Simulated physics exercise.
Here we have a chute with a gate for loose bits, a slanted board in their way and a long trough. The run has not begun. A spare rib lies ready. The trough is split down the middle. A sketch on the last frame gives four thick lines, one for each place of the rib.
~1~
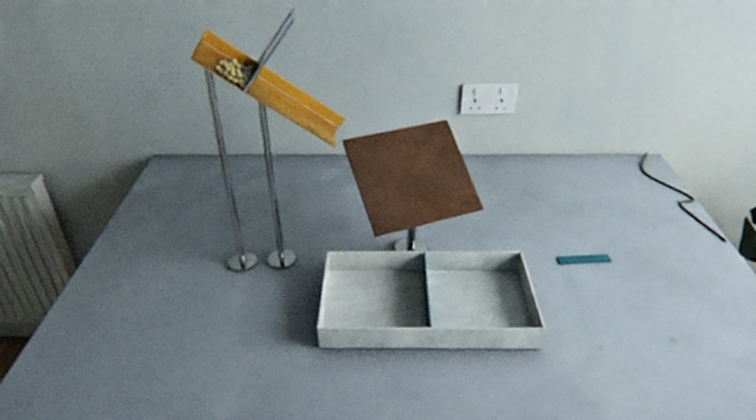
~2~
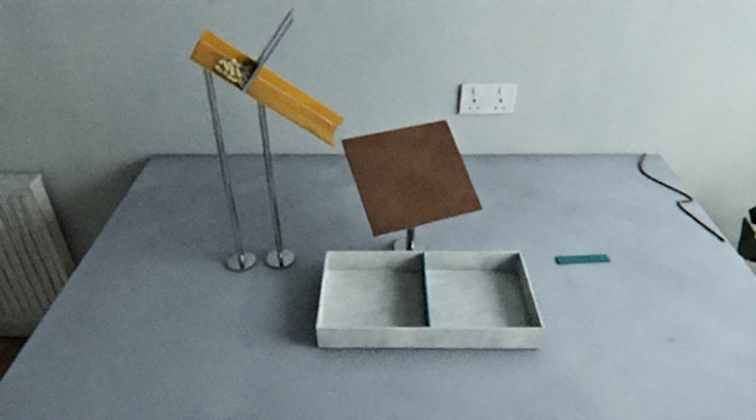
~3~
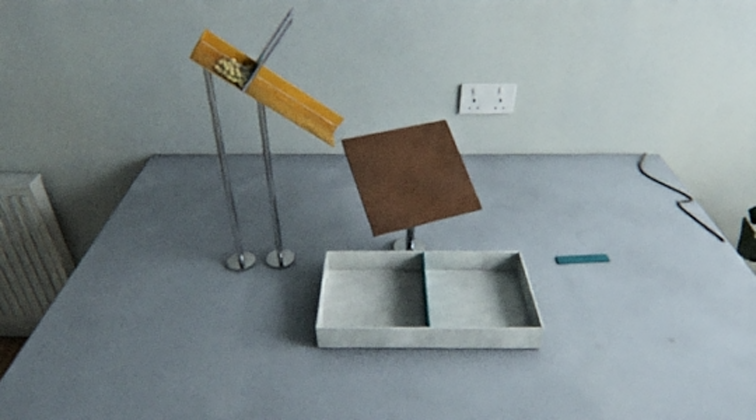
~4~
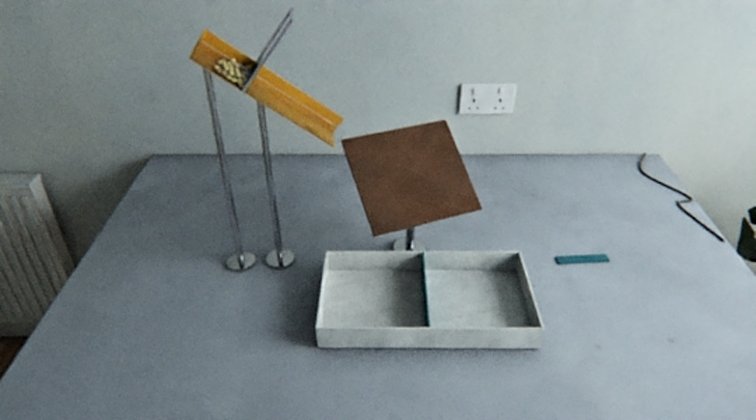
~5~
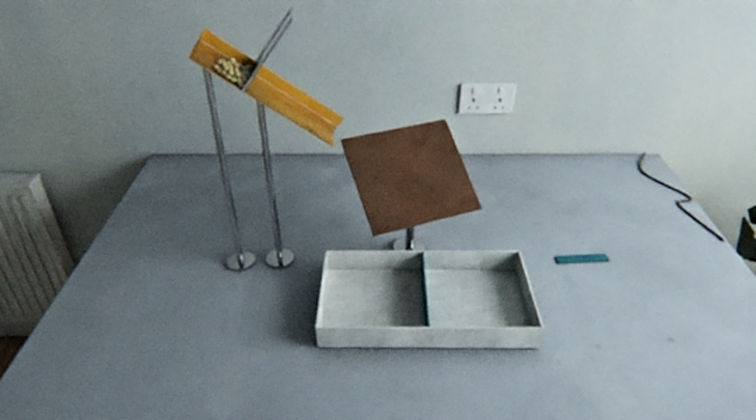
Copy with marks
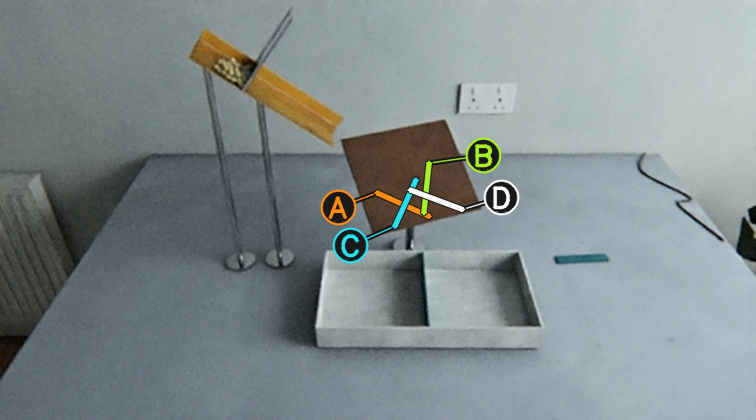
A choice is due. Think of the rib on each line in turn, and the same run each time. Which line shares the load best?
Go for B.
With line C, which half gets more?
Left.
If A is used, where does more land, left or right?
Right.
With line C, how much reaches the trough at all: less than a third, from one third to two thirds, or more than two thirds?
More than two thirds.
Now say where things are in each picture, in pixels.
The first frame shows load behind the gate (236, 72), soya beans; lip of the chute (335, 140), sloping fairly steeply.
The second frame shows middle of the board (413, 174), tilted fairly steeply; middle of its low edge (431, 222); of its high edge (395, 129).
The third frame shows front corners of the trough (317, 328) and (543, 328); front end of its middle wall (430, 328); gate still shut (259, 63).
The fourth frame shows middle of the load (234, 71); lip (333, 140).
The fifth frame shows middle of the load (234, 71); lip (333, 140).
On the marked copy, line A from (377, 192) to (429, 216); line B from (429, 163) to (423, 212); line C from (416, 179) to (394, 226); line D from (410, 190) to (462, 209).
With A, of what is caught, just a few in the left half, almost all in the right.
With B, of what is caught, roughly half in the left half, roughly half in the right.
With C, of what is caught, almost all in the left half, about a tenth in the right.
With D, of what is caught, about a tenth in the left half, the larger part in the right.
